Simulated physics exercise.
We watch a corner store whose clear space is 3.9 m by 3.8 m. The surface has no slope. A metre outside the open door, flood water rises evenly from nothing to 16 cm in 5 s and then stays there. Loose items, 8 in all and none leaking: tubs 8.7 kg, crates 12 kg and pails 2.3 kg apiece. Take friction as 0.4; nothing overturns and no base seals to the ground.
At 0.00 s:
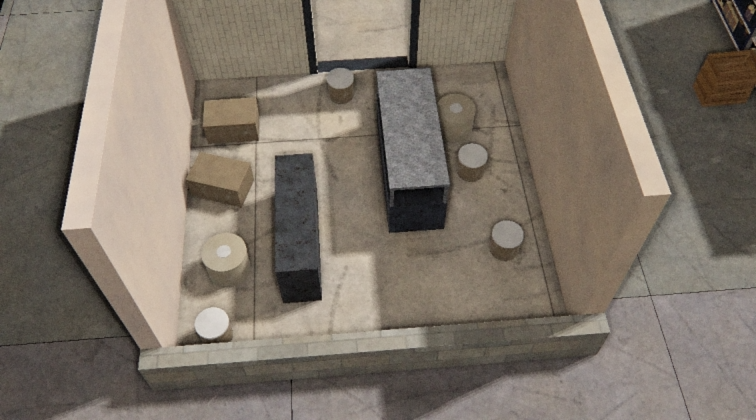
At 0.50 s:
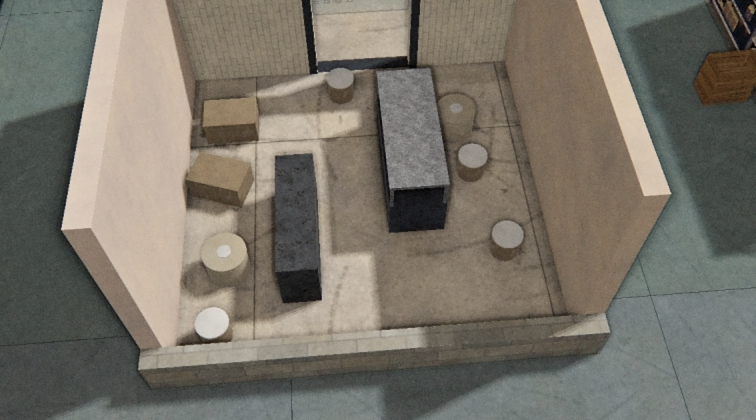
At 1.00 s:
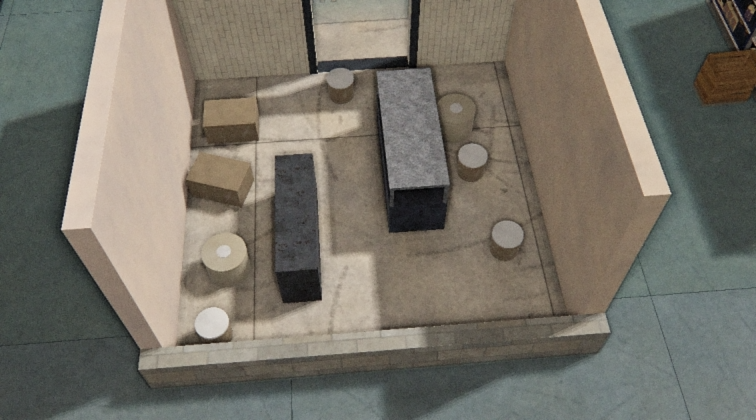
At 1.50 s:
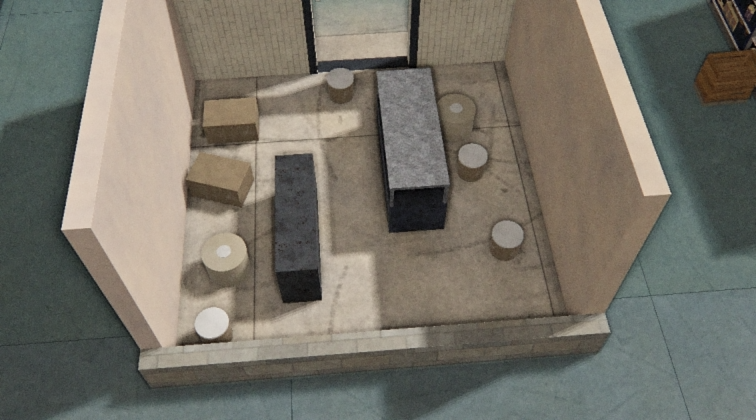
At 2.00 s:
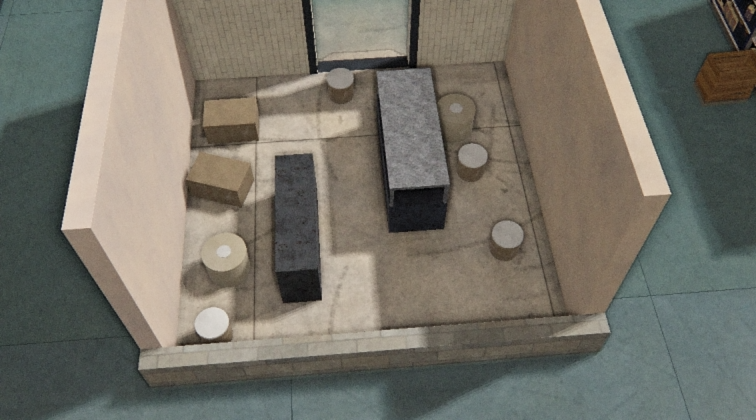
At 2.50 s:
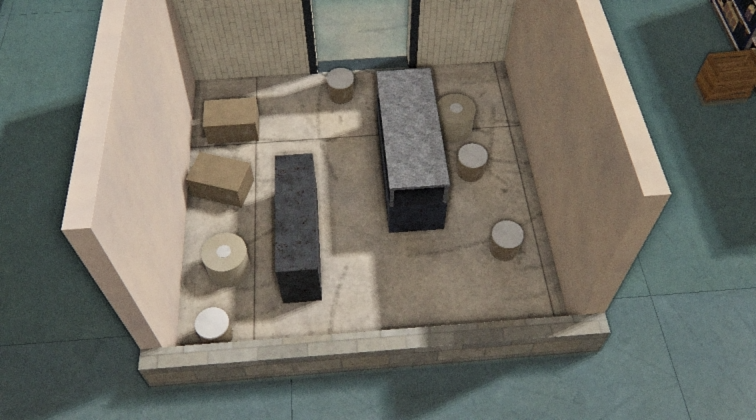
The video shows a small open-topped store with crates, pails and two dark counters, all staying still, as the grey ground outside turns blue-green and the same colour then gradually appears beyond the doorway at the back.
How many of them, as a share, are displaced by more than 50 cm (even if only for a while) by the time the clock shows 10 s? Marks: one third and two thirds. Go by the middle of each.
Share: Under a third.
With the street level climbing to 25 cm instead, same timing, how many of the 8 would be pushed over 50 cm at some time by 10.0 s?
Then 7.
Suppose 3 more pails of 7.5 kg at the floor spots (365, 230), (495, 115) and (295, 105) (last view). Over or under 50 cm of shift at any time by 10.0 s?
In that order: Short of it, under, short of it.
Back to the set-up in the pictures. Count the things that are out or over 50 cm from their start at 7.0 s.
1 of them.
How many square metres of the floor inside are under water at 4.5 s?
Roughly 3.0 m2.
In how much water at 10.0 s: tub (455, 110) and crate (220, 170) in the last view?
Roughly 4 and 7 cm.
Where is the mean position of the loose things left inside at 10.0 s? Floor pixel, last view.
At about (317, 232).
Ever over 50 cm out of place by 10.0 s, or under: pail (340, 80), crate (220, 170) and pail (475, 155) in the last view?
In that order: Past it, more, short of it.
After 3.5 s 0 of 8 are over 50 cm from their spots; 0 afloat.
After 4.5 s 1 of 8 are over 50 cm from their spots; 0 afloat.
After 7.0 s 1 of 8 are over 50 cm from their spots; 0 afloat.
After 10.0 s 2 of 8 are over 50 cm from their spots, and 2 have been at some point; 5 afloat.
